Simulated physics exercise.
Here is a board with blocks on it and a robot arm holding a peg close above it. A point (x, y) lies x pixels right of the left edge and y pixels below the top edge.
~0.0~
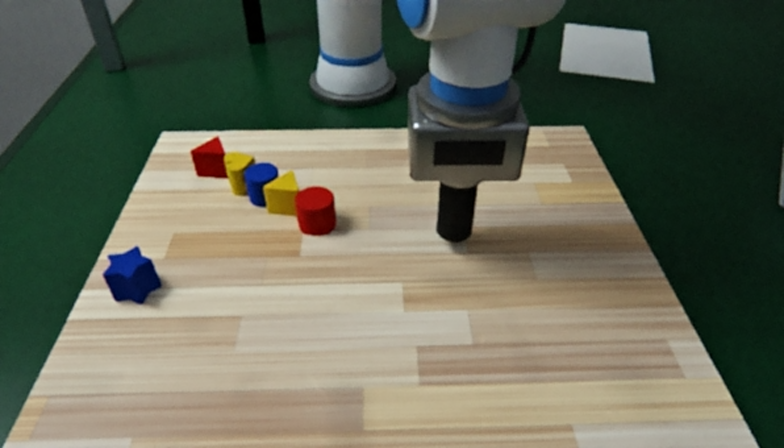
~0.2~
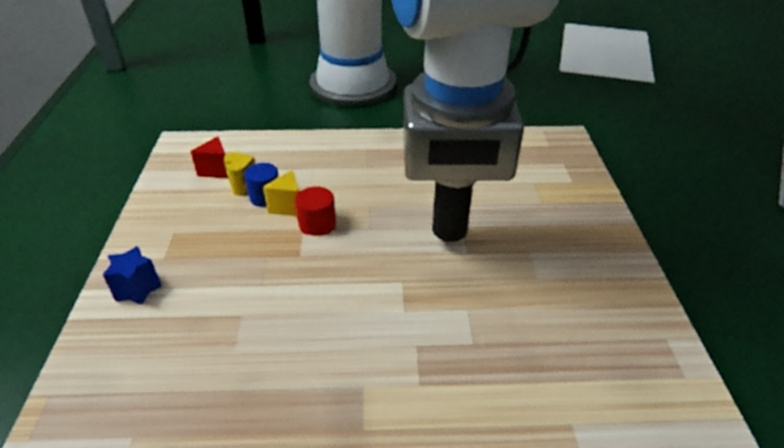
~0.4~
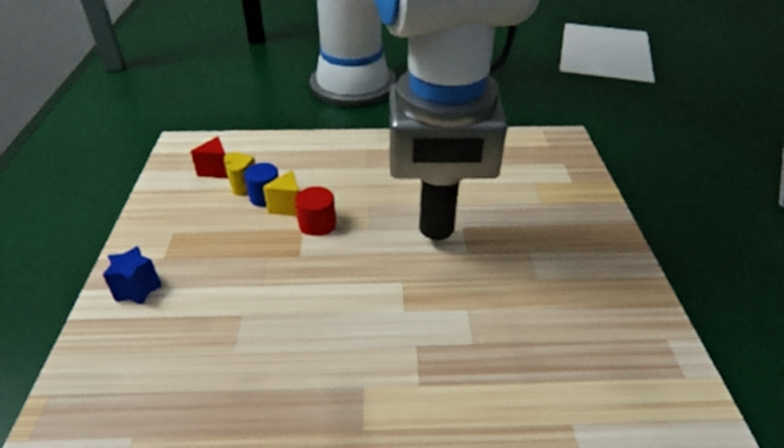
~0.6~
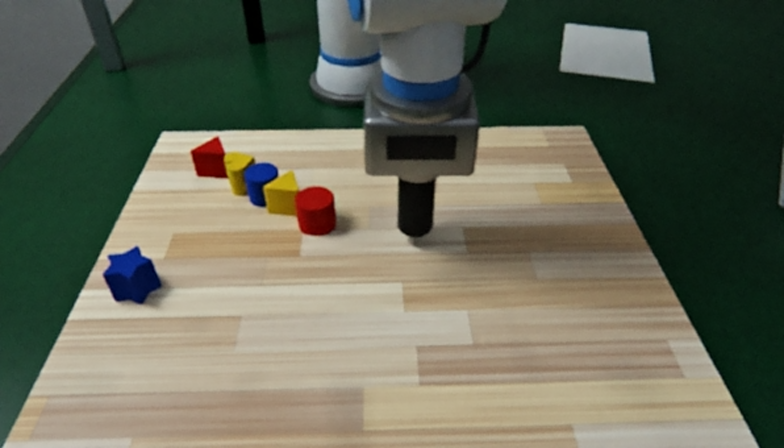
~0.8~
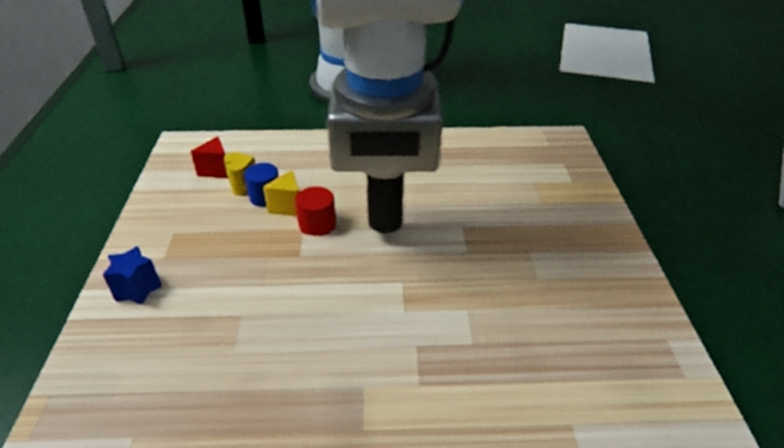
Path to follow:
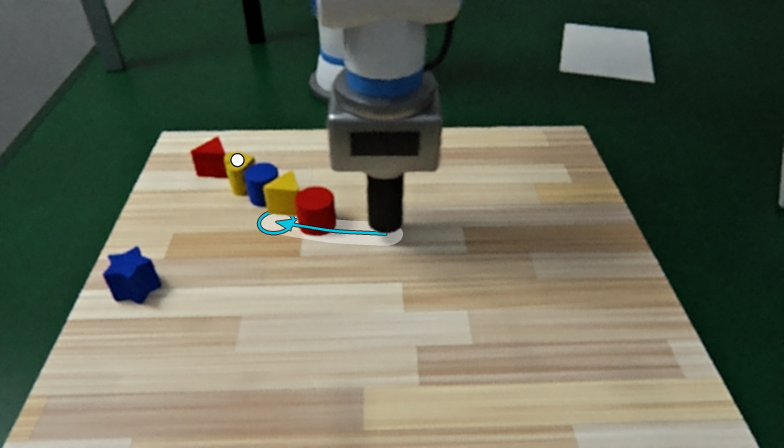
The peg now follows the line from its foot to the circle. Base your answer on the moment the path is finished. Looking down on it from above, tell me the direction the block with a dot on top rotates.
My answer: Clockwise.
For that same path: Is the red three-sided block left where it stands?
No
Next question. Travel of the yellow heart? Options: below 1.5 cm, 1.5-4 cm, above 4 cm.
Shift: 1.5 to 4 cm.
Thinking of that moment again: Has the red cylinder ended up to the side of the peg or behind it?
No, I don't think so.
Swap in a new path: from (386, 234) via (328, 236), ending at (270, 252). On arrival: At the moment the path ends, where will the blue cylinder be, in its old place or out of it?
The result: It moves.
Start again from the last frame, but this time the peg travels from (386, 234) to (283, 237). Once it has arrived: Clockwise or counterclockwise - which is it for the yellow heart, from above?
Seen from above, its turn is clockwise.
The drawn path runs from (386, 234) by way of (348, 232) and (311, 228) to (276, 222); the dot is on the yellow heart.
On the path given first. One third of the way, peg at (347, 220); red cylinder at (312, 197).
Two thirds of the way, peg at (309, 216); red three-sided block at (204, 141), turned 30° anticlockwise; yellow heart at (229, 150), turned 25° clockwise; blue cylinder at (242, 163); yellow three-sided block at (255, 177), turned 35° clockwise; red cylinder at (273, 194).
At the end, peg at (274, 210); red three-sided block at (204, 141), turned 35° anticlockwise; yellow heart at (229, 149), turned 25° clockwise; blue cylinder at (241, 162); yellow three-sided block at (227, 179), turned 90° clockwise; red cylinder at (234, 196).
